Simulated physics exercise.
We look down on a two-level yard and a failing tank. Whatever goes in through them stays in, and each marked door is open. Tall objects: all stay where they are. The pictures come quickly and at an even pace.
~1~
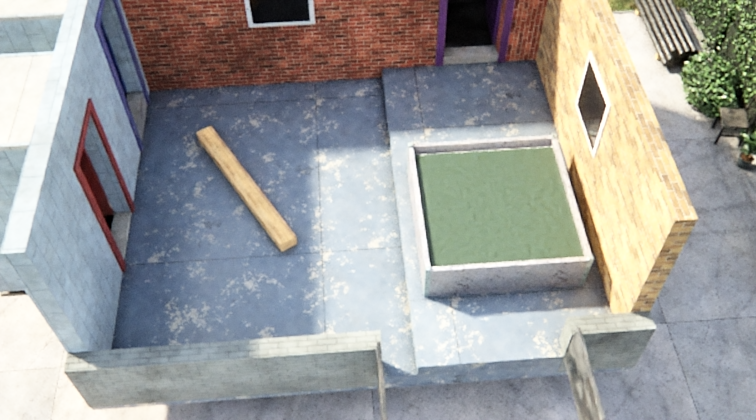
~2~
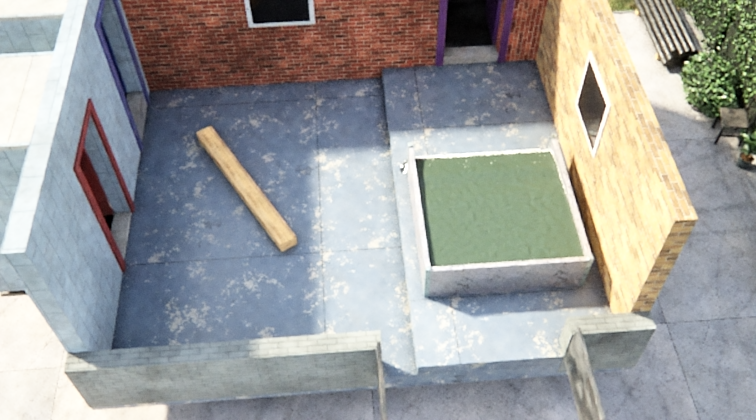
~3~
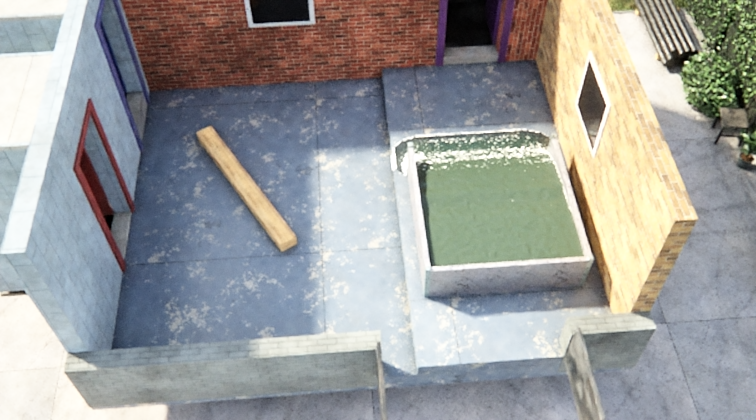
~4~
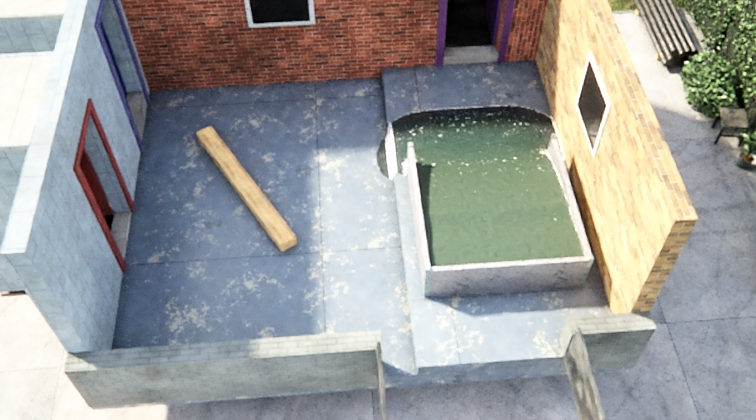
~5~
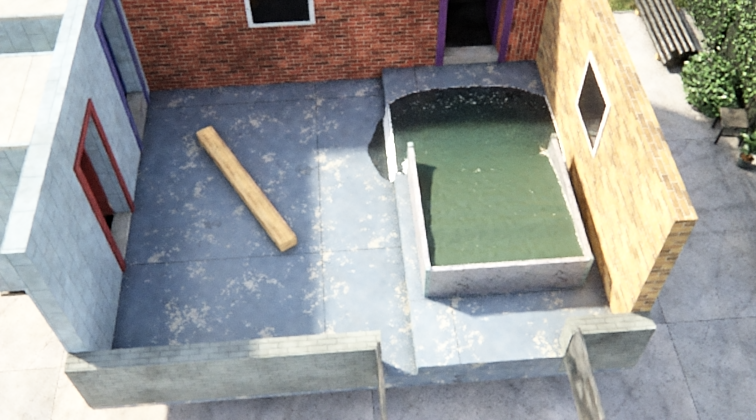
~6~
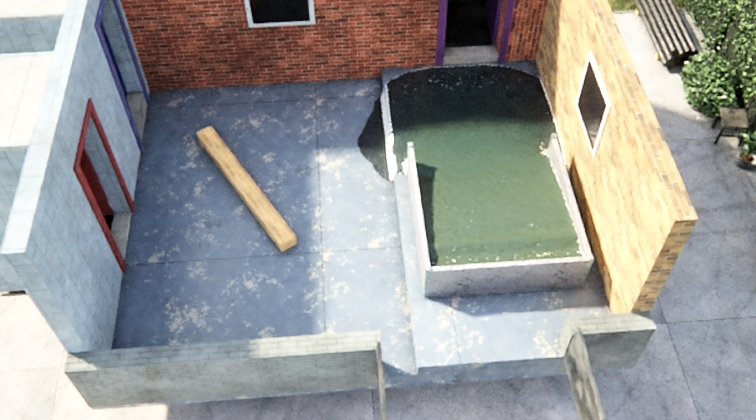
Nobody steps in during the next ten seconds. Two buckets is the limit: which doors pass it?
In order: The red door keeps inside the limit; the purple door overshoots the limit; the blue door keeps inside the limit.
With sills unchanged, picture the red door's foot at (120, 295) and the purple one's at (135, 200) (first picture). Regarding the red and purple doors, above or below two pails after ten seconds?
I'd expect the red door remains short of it, and the purple door remains short of it too.
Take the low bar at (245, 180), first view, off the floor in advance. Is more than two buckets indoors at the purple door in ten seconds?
Purple exceeds it.
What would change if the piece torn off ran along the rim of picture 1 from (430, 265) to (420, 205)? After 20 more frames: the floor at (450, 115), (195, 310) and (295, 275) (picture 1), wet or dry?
The first spot is spared, the second swamped, the third swamped.
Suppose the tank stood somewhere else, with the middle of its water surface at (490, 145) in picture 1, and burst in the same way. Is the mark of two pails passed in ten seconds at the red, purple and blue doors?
My reading: Red door falls short, purple door exceeds the threshold, blue door falls short.
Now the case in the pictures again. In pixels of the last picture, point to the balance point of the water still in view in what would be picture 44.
Centre point: Around (351, 164).
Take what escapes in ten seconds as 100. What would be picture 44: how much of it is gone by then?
Roughly 75 percent.
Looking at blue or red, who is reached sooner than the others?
That's the door marked blue.
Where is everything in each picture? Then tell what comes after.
Still water in the water tank at (494, 202), in the first frame.
Water pours out on the water tank's far side and has run to (407, 167), in the second frame.
Water pours out on the water tank's far side and has run to (398, 155), in the third frame.
Water pours out on the water tank's far side and has run to (552, 125), in the fourth frame.
Water pours out on the water tank's far side and has run to (388, 109), in the fifth frame.
The front is at (410, 76), out from the gap on the water tank's far side, in the sixth frame.
A moment on, water covers 25 % of the floor; the red door not reached, the purple door over two buckets in, the blue door not reached.
Next, water covers 30 % of the floor; the red door not reached, the purple door far over two buckets in, the blue door not reached.
Then, water covers 45 % of the floor; the red door not reached, the purple door far over two buckets in, the blue door wet at the sill, nothing in.
Later, water covers 80 % of the floor; the red door wet at the sill, nothing in, the purple door far over two buckets in, the blue door wet at the sill, nothing in.
In the end, water covers 90 % of the floor; the red door wet at the sill, nothing in, the purple door far over two buckets in, the blue door wet at the sill, nothing in.
